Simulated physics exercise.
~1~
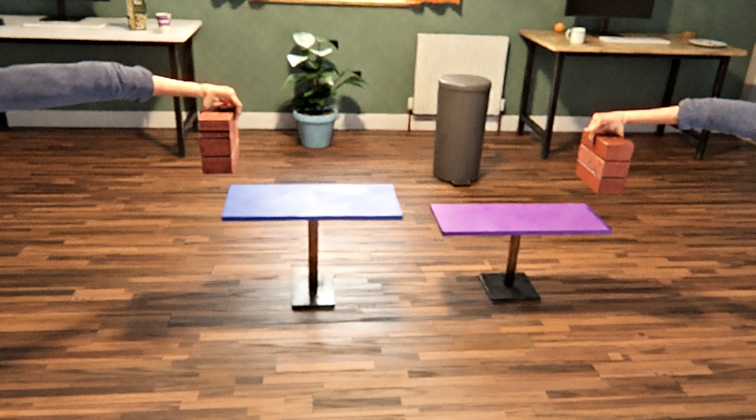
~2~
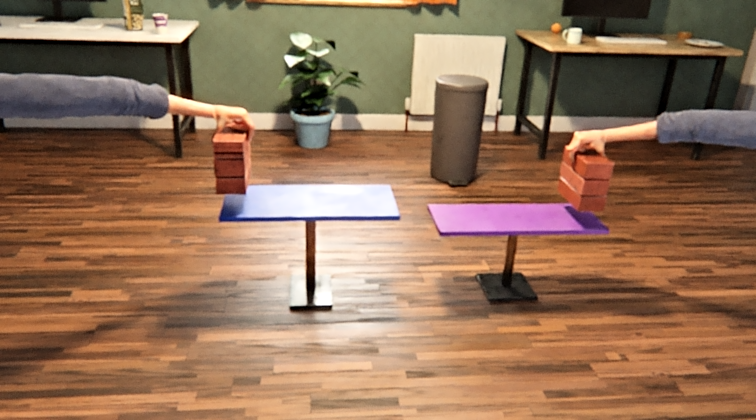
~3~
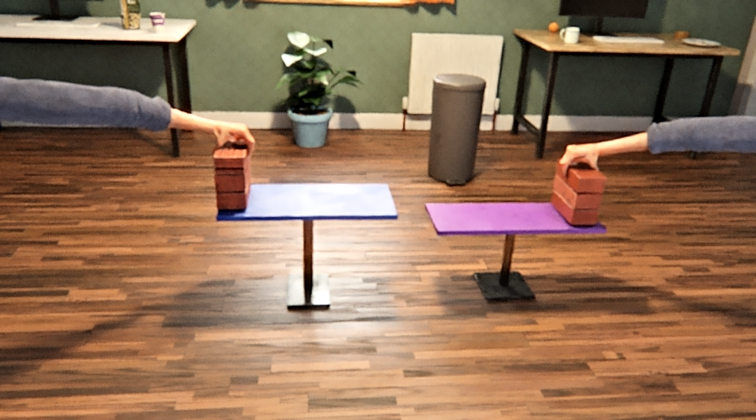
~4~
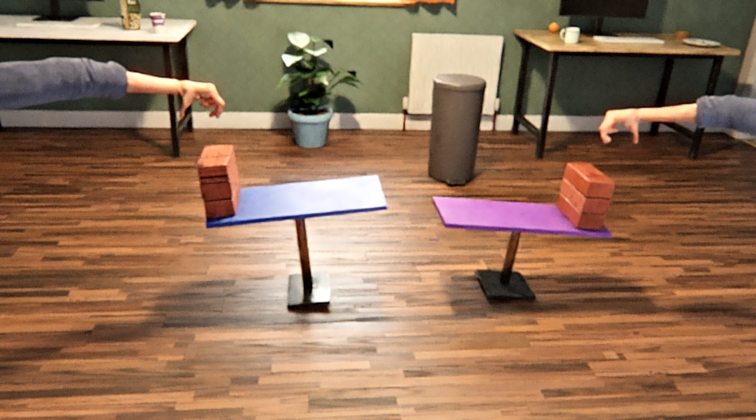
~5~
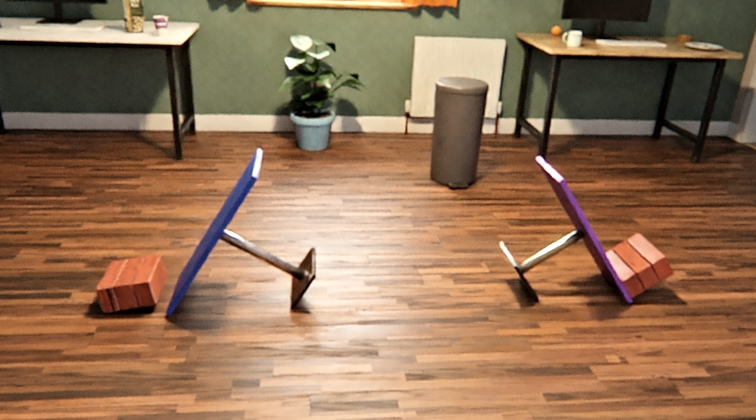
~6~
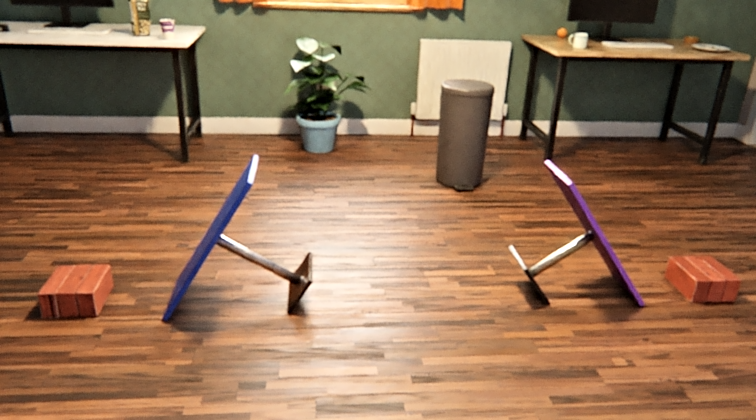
Two arms in blue-grey sleeves reach in from opposite sides of a wood-floored room, each holding a stack of red bricks, seen from the front by a slightly swaying camera. A blue-topped stand is at left and a purple side table at right, with a plant, a grey bin and desks behind. The hands lower the bricks onto the tables' outer ends, then let go and draw back. Both tops tilt outward and the stands topple, spilling the bricks. Finally both stands lie tipped over on their top edges, with the bricks on the floor beyond them.
